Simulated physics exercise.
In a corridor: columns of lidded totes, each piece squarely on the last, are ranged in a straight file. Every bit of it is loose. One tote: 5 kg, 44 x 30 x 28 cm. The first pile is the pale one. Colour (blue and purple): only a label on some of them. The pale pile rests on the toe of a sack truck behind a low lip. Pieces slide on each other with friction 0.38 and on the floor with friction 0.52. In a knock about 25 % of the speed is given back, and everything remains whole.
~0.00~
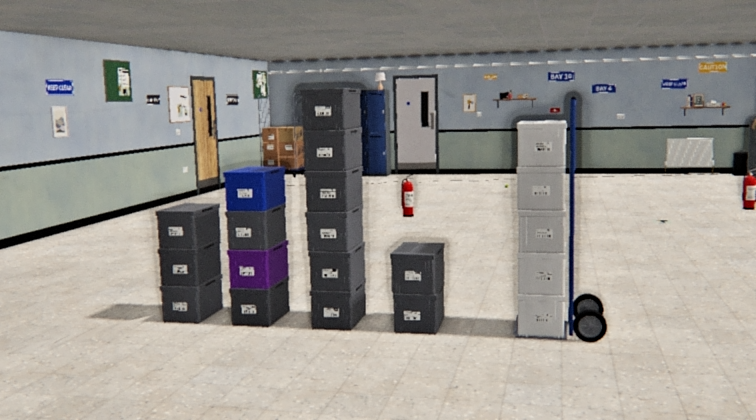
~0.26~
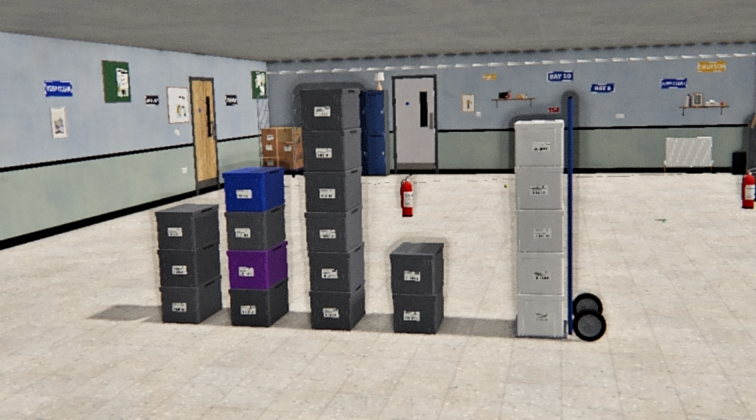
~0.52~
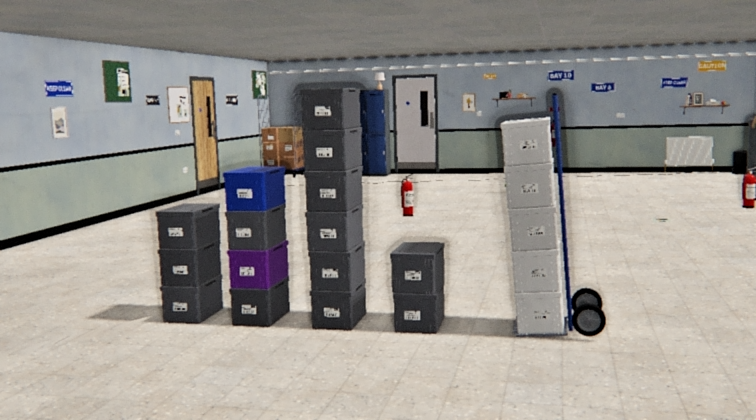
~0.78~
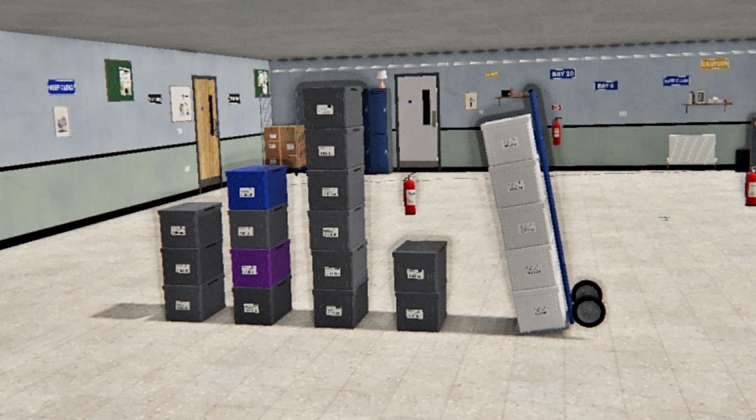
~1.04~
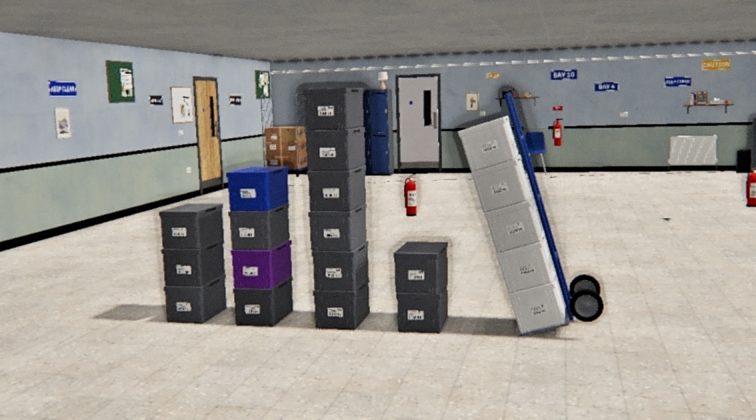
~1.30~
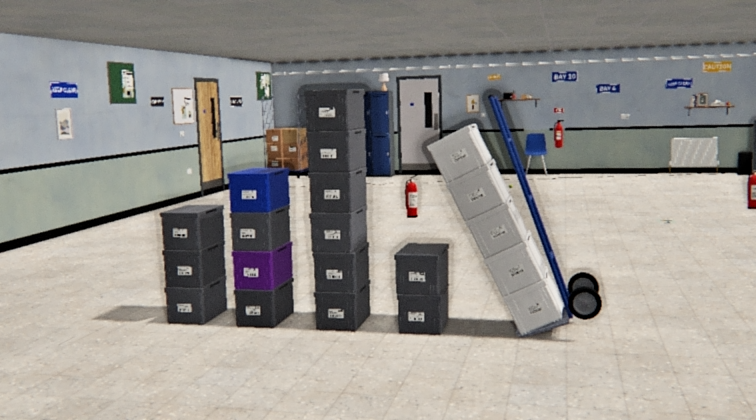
Large room with blue-grey walls, a sack truck tilting left with its pale stack of totes leaning toward standing dark stacks.
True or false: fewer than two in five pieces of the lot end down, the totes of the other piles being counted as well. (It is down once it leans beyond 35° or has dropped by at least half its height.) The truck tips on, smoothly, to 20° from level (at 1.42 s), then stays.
True.
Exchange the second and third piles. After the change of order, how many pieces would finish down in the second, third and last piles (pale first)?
Down tally in the new order: Second = 6, third = 1, last = 3.
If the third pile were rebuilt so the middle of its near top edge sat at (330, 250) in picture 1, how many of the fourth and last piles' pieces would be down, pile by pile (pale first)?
Down by pile: Fourth 0, last 0.
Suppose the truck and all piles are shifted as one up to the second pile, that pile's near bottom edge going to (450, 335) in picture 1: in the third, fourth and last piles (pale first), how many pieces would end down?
Third 0, fourth 0, last 0.
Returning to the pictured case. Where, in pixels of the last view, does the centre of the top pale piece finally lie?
(380, 203).
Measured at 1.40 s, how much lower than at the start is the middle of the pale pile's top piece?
I'd put it at close to 10 cm below where it started.
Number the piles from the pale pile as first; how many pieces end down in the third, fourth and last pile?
The third pile gives 0, the fourth 0, the last 0.
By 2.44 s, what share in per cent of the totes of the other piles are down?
0 %.
Around 1.40 s, 0 of the pale pile down; none of the 15 other totes down.
Around 1.52 s, 5 of the pale pile down; none of the 15 other totes down.
Around 1.72 s, 5 of the pale pile down; none of the 15 other totes down, 5 disturbed.
Finally (3.4 s), 5 of the pale pile down; none of the 15 other totes down, 5 disturbed; purple tote unmoved; blue tote unmoved. That is 0 per cent. Seen by the last camera, middles, purple tote near (264, 265), blue tote near (260, 190).
